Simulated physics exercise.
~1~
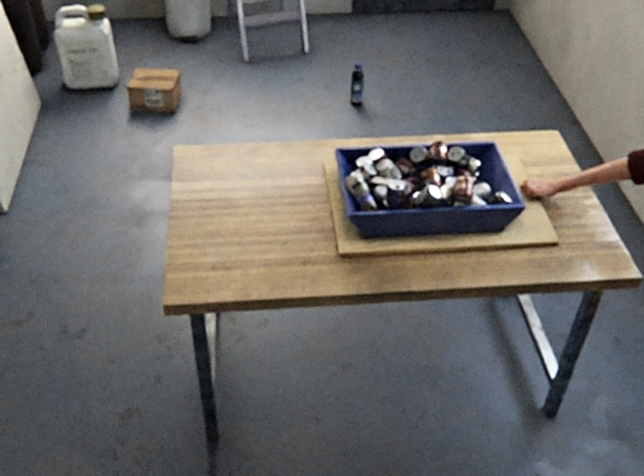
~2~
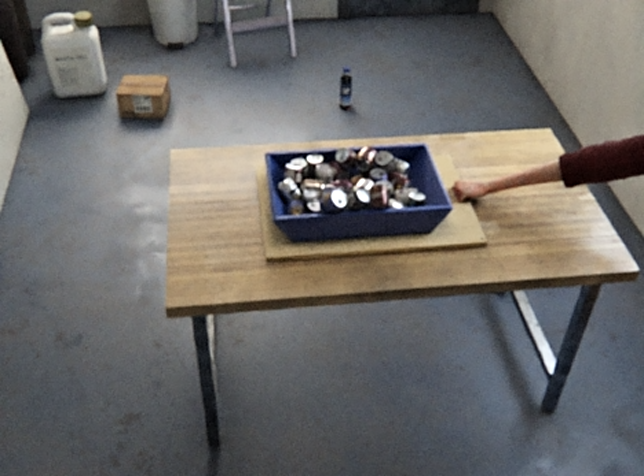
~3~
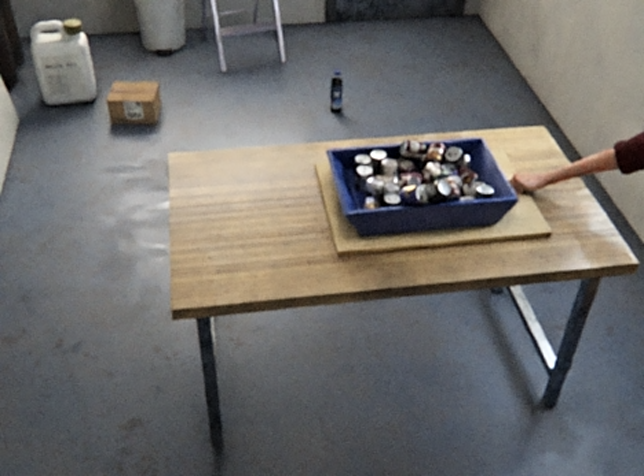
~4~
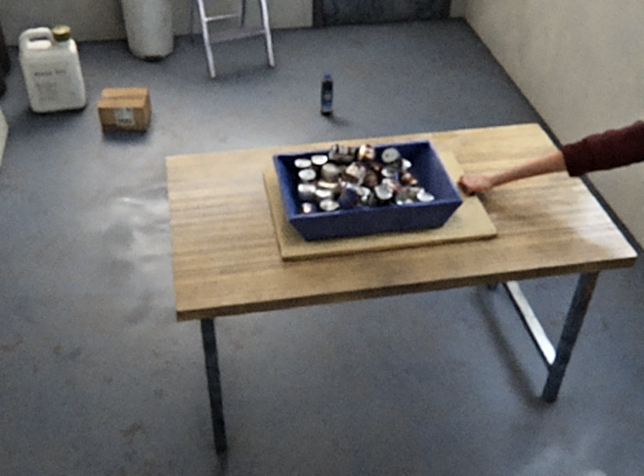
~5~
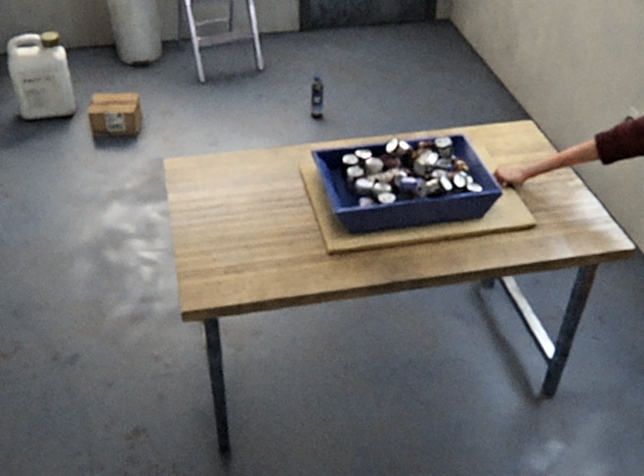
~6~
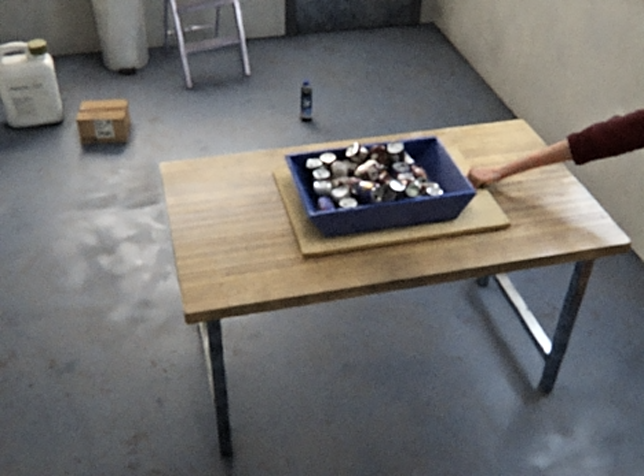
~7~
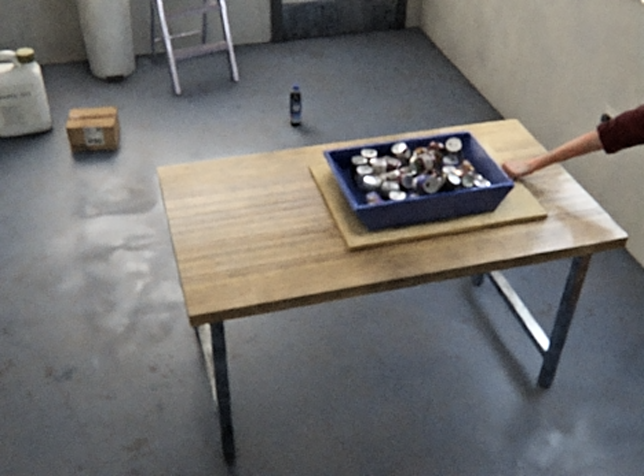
A blue container of mini cans is shaken left and right by one hand, spilling none.
